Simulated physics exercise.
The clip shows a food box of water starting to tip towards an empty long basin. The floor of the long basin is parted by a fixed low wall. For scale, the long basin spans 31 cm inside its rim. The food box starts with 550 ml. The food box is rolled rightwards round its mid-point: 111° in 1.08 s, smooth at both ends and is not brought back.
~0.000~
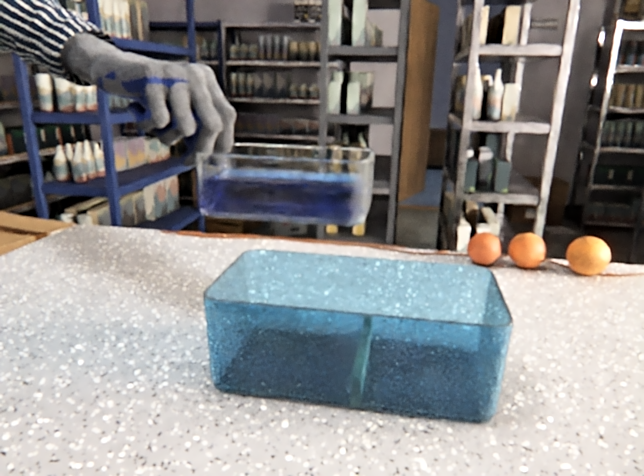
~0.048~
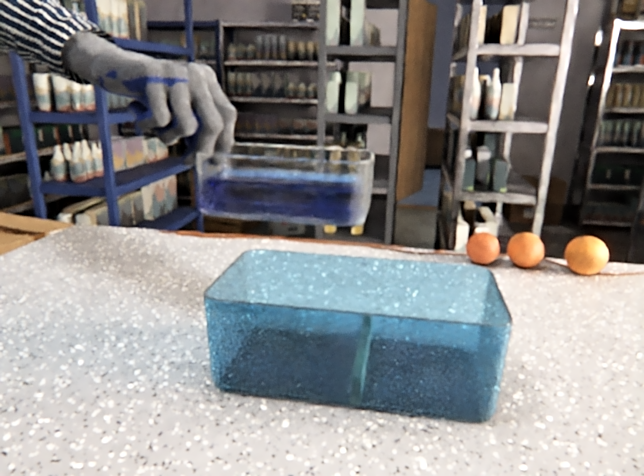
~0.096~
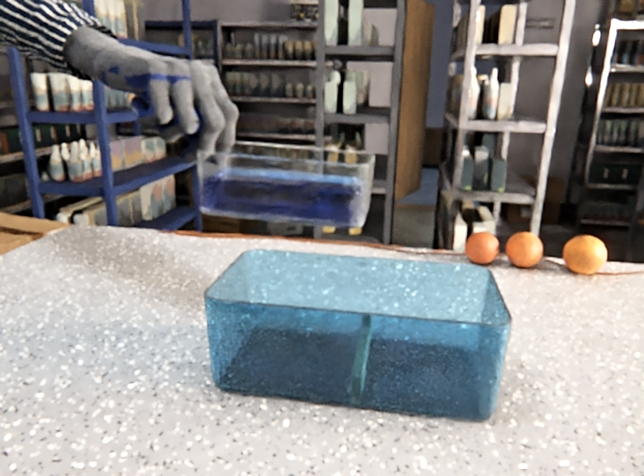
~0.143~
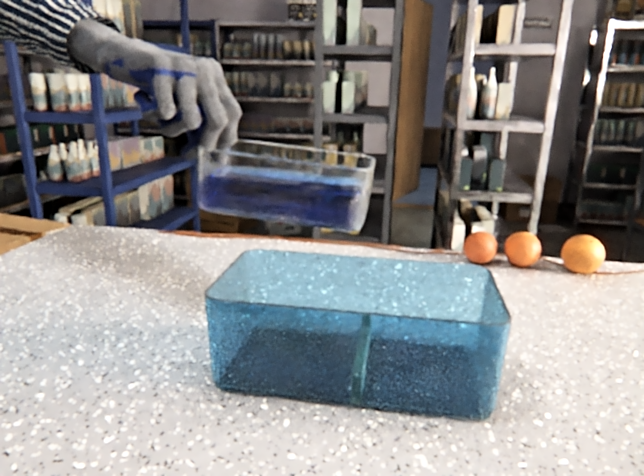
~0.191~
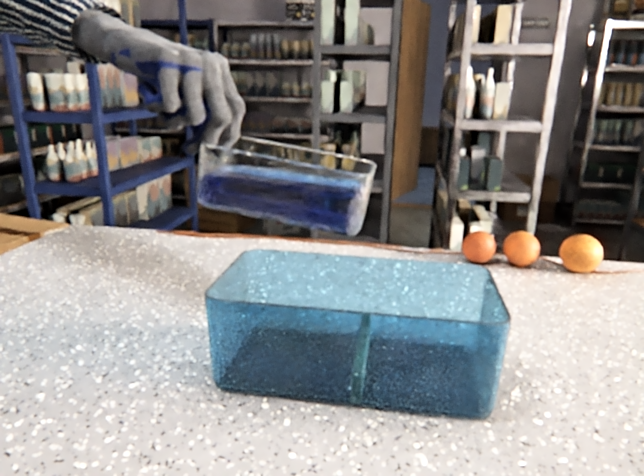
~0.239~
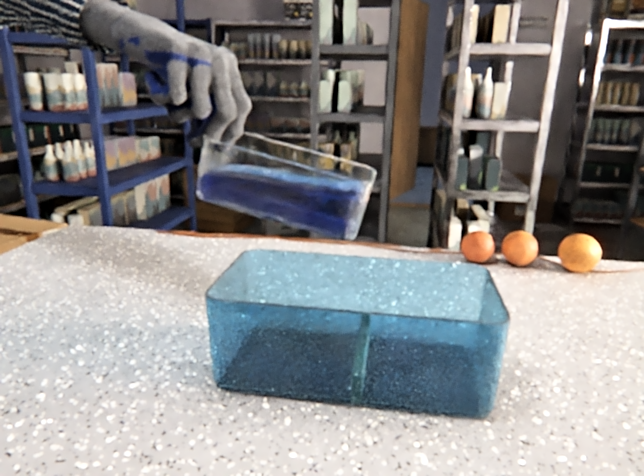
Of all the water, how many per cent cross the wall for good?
About 70 per cent.
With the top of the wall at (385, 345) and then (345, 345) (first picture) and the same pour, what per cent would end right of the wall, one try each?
First 60, then 75 per cent.
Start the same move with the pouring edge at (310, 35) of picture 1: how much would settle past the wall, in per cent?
Then about 45 per cent.
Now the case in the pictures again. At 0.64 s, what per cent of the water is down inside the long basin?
About 32 per cent.
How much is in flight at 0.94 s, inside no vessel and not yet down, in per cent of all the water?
Near 4 in a hundred.
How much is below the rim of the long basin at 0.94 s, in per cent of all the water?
Near 90 in a hundred.
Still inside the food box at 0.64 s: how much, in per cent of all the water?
Some 32 per cent.
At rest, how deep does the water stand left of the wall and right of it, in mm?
Some 6 mm on the left and 18 mm on the right.
By 0.64 s the tilt is 72° and 32 per cent is still to pour, 0 is left of the wall and 32 right of it.
By 0.94 s the tilt is 106° and 6 per cent is still to pour, 20 is left of the wall and 70 right of it.
By 1.25 s the tilt is 111° and 0 per cent is still to pour, 30 is left of the wall and 70 right of it.
By 1.58 s the tilt is 111° and 0 per cent is still to pour, 30 is left of the wall and 70 right of it.
At rest 30 per cent lies left of the wall, 70 right of it and 1 outside.
